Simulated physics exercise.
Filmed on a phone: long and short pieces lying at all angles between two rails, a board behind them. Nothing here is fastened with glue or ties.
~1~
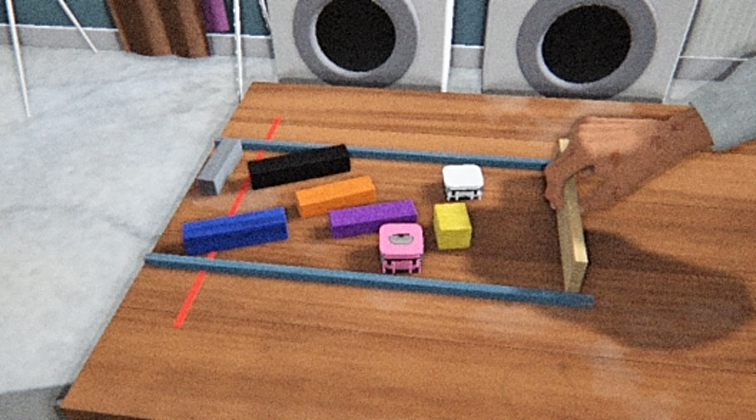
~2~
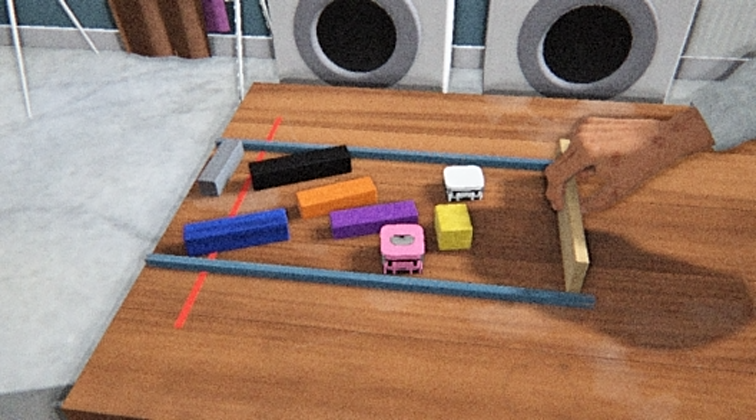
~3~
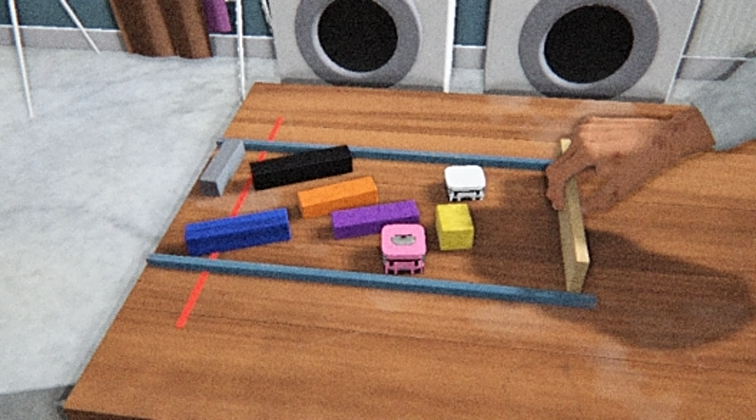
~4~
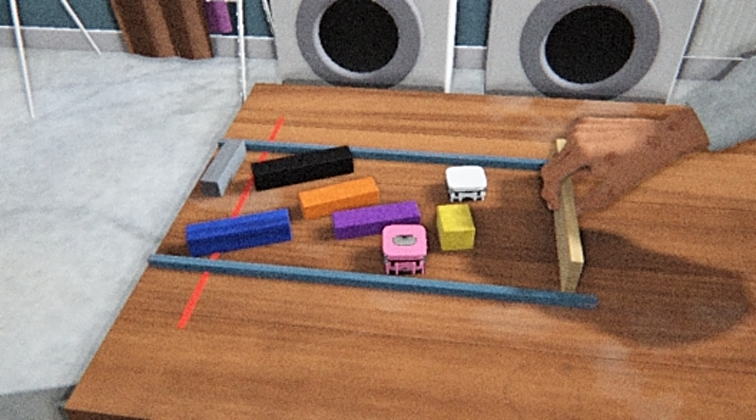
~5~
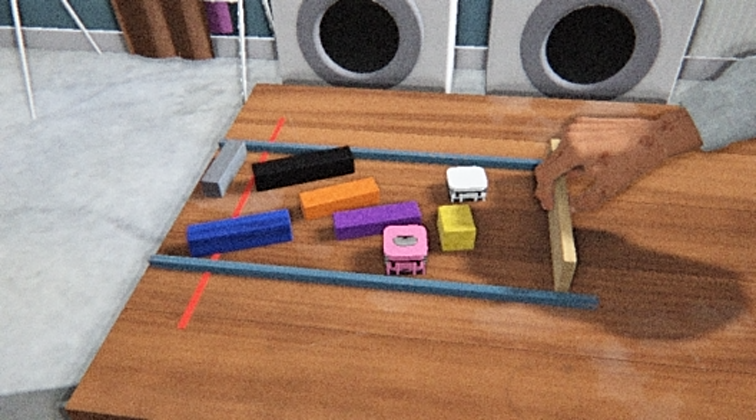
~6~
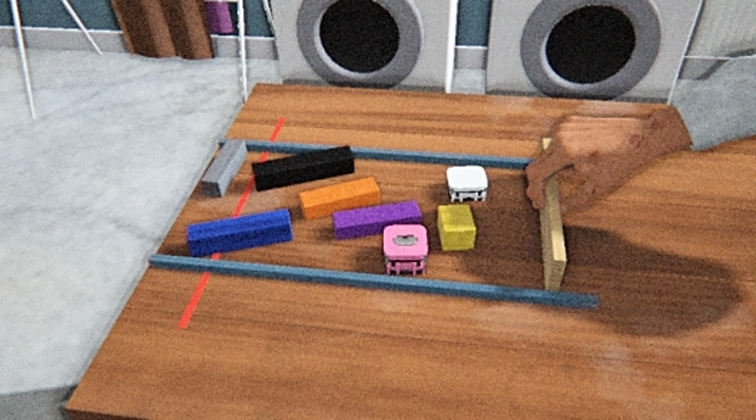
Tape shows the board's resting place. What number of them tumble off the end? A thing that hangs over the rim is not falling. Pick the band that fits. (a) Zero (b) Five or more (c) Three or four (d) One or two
The answer is c.
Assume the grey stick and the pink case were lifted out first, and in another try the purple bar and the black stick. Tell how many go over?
First 3, then 1.
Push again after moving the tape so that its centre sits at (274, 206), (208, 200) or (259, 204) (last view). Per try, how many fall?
1, 5, 2.
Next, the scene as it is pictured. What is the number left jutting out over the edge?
1, I think.
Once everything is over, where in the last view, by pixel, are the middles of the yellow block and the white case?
Near (220, 206) and (235, 174).
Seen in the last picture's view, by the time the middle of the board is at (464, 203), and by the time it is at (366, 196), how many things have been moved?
That gives 2 for the first and 7 for the second.
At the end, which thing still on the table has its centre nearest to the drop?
Purple bar.
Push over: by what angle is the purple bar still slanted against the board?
It comes to around 30 degrees.
Early on, none off yet; grey stick at rest near (225, 168); blue stick at rest near (241, 233); black stick at rest near (304, 168).
A while later, none off yet; grey stick at rest near (225, 168); blue stick travelled a little near (196, 233); black stick travelled a little near (288, 168).
Further along, one off so far; grey stick travelled a little near (208, 164); blue stick in the air near (145, 325); black stick travelled about its own width near (236, 169).
Finally, the number that fall off is three or four; lost, orange bar, black stick, blue stick and grey stick.
